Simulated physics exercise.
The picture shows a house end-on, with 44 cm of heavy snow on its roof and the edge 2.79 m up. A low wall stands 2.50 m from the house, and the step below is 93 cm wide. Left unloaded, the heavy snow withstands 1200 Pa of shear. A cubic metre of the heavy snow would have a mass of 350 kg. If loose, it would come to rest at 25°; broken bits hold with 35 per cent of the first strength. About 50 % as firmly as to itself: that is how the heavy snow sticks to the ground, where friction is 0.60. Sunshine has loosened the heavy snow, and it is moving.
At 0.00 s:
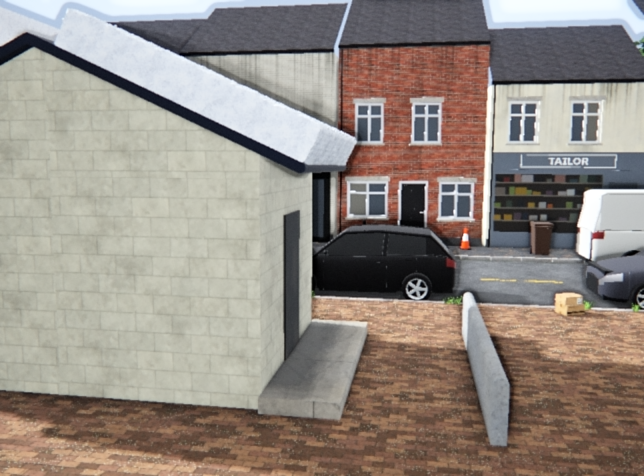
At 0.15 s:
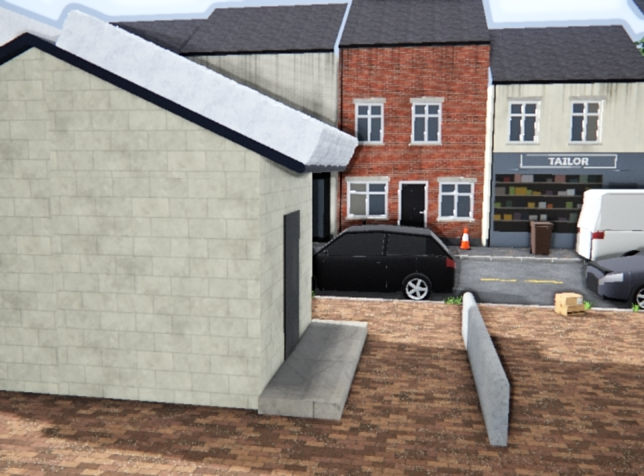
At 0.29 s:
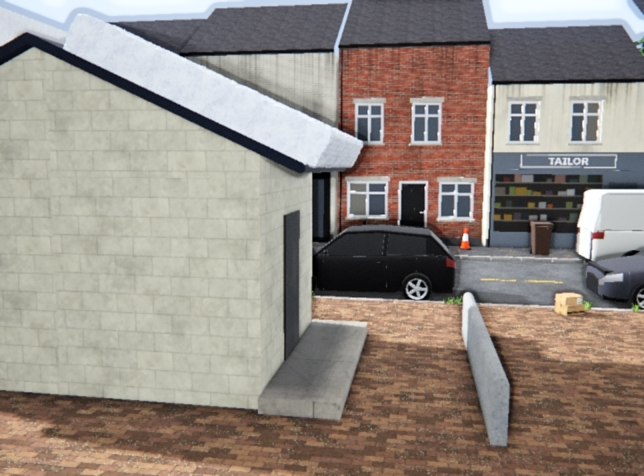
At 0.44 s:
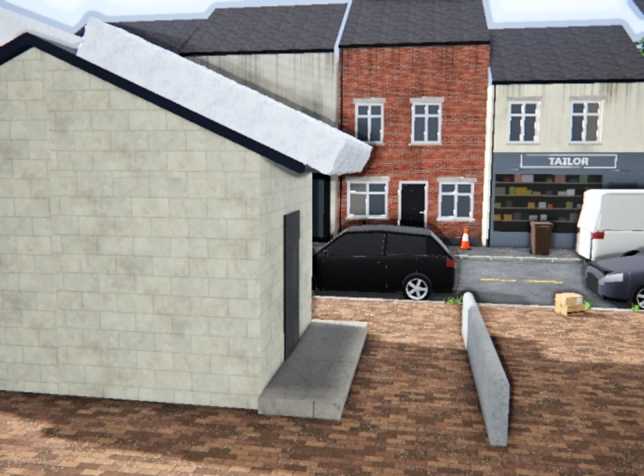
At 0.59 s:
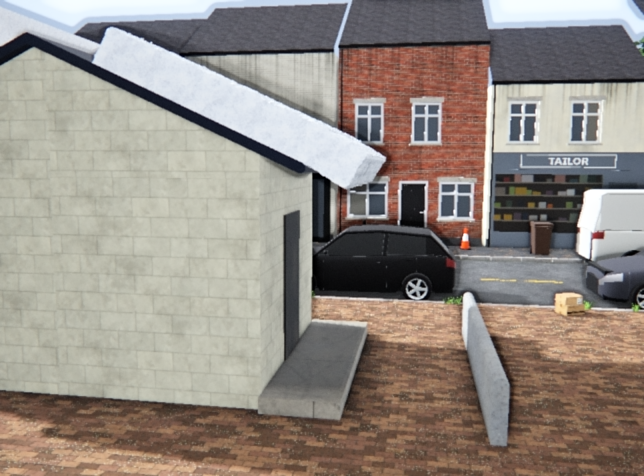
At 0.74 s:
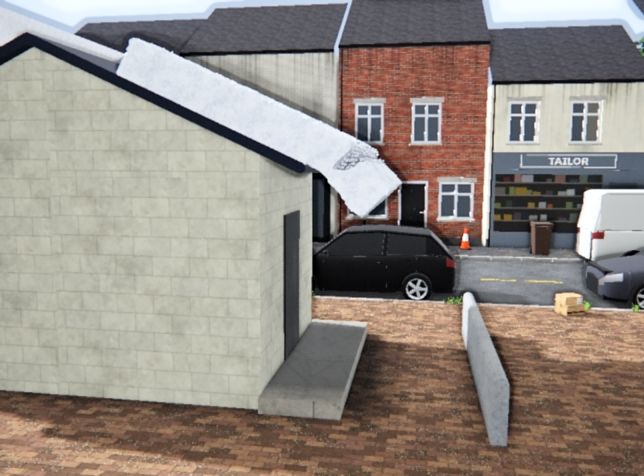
At first, a thick slab of white snow lies on the sloping roof of a pale block building, across from a brick house and a tailor's shop. It slides slowly down to the right, then faster, jutting further past the eaves, until its overhanging end cracks and bends downward.
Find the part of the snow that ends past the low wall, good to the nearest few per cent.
Near 39 per cent.
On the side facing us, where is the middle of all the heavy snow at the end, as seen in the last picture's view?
Roughly pixel (509, 412) on the near face.
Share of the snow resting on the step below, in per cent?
Something like 0 percent.
After 1.15 s, 63 % is still on the roof and 0 % is past the low wall.
After 1.63 s, 1 % is still on the roof and 5 % is past the low wall.
After 2.12 s, none is still on the roof and 39 % is past the low wall.
After 2.60 s, none is still on the roof and 39 % is past the low wall.
After 3.00 s, none is still on the roof and 39 % is past the low wall.
